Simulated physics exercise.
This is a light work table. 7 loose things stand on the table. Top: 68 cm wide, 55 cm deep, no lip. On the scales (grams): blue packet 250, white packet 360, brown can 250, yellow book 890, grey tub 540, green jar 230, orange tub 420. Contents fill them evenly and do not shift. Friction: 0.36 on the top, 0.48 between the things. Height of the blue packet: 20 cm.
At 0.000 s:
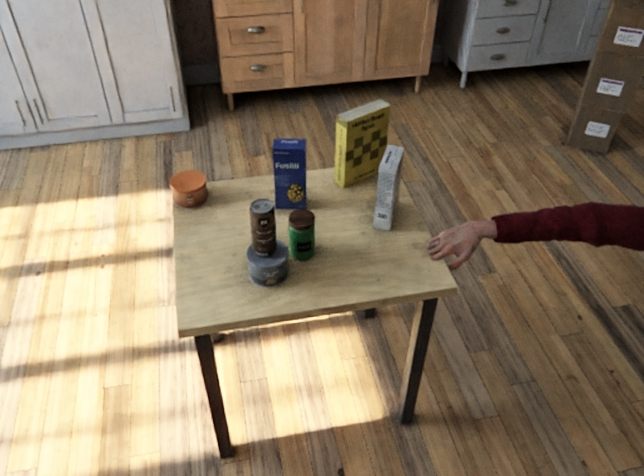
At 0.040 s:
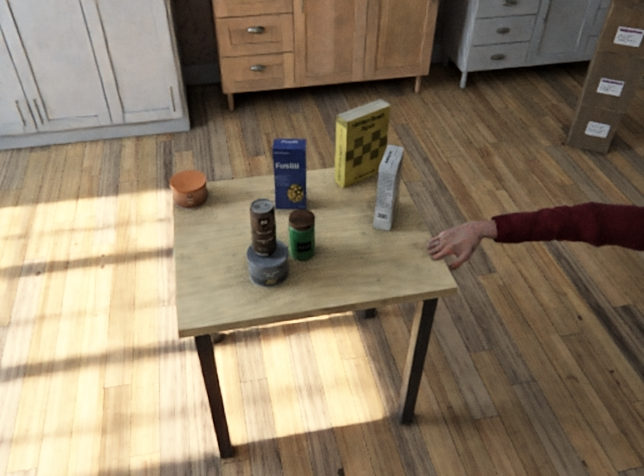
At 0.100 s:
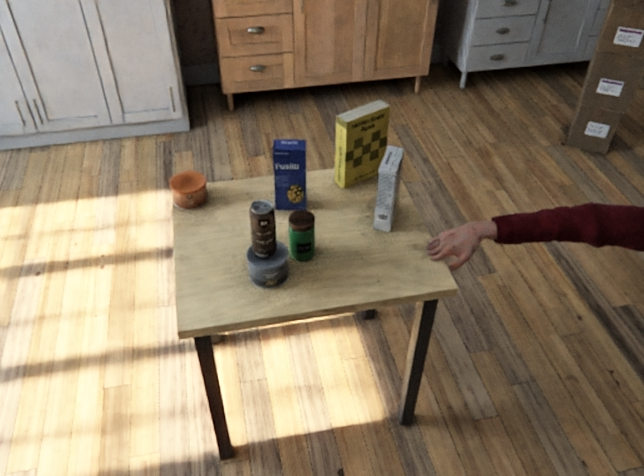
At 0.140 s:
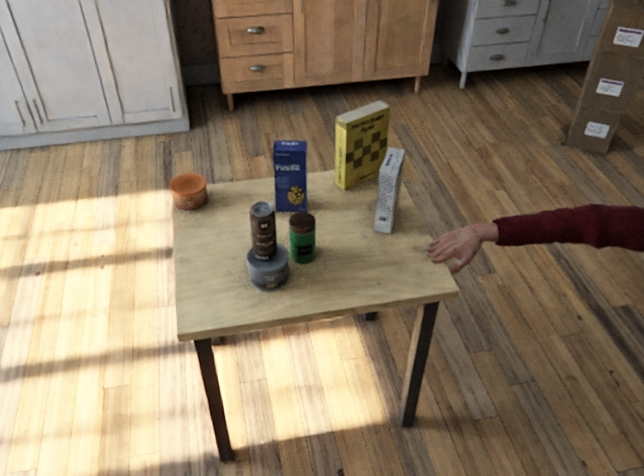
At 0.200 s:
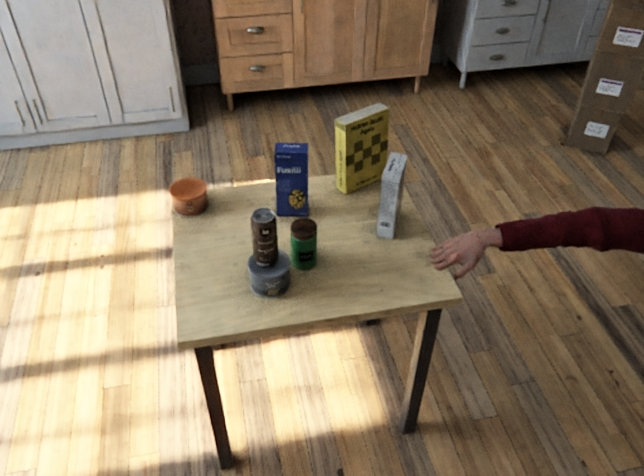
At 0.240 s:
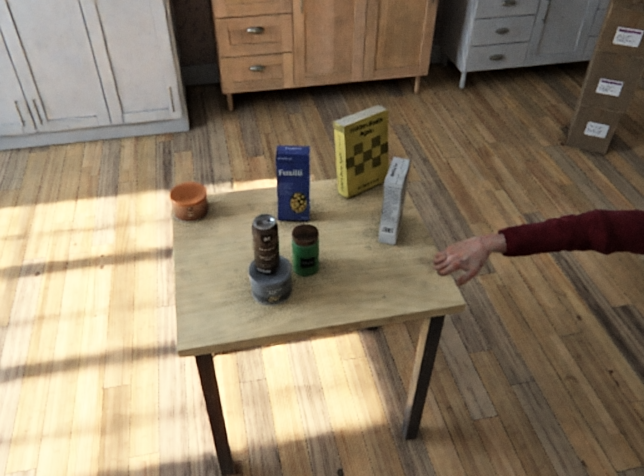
In the video, a red-sleeved arm reaches to the right edge of a light table holding packets, tubs, a jar and a can; the table barely moves at first, then shifts slightly toward the viewer with the items on it.
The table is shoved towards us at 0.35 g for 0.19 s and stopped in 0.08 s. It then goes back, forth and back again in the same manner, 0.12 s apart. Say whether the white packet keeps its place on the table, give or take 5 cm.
The white packet leaves its spot.
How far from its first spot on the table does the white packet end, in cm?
About 20 cm.
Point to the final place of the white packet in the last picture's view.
Near (434, 248).
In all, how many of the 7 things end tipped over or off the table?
4 of them.
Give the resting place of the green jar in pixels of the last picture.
At about (370, 282).
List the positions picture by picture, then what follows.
White packet (389, 188); blue packet (290, 175), in the first picture.
Yellow book (362, 144); grey tub (268, 263), in the second picture.
Green jar (302, 236); orange tub (189, 190), in the third picture.
Table along by 1 cm; blue packet (291, 177); brown can (264, 232), in the fourth picture.
Table along by 3 cm; yellow book (362, 149) 5° off upright; grey tub (270, 273), in the fifth picture.
Table along by 6 cm; white packet (394, 202); green jar (305, 250), in the sixth picture.
After 0.44 s, table along by 9 cm; white packet moved 4 cm near (402, 218); blue packet 15° off upright; brown can moved 4 cm.
After 0.74 s, white packet 9° off upright near (408, 200); blue packet on its side; yellow book on its side.
After 1.14 s, table along by 9 cm; white packet 17° off upright near (407, 218); yellow book on its side; blue packet on its side.
After 1.54 s, white packet 37° off upright near (421, 217); green jar on its side; yellow book on its side.
In the end (3.4 s), toppled on the table, blue packet, white packet, yellow book and green jar; the other 3 under 5 cm from the start. In the last view, white packet near (434, 248).
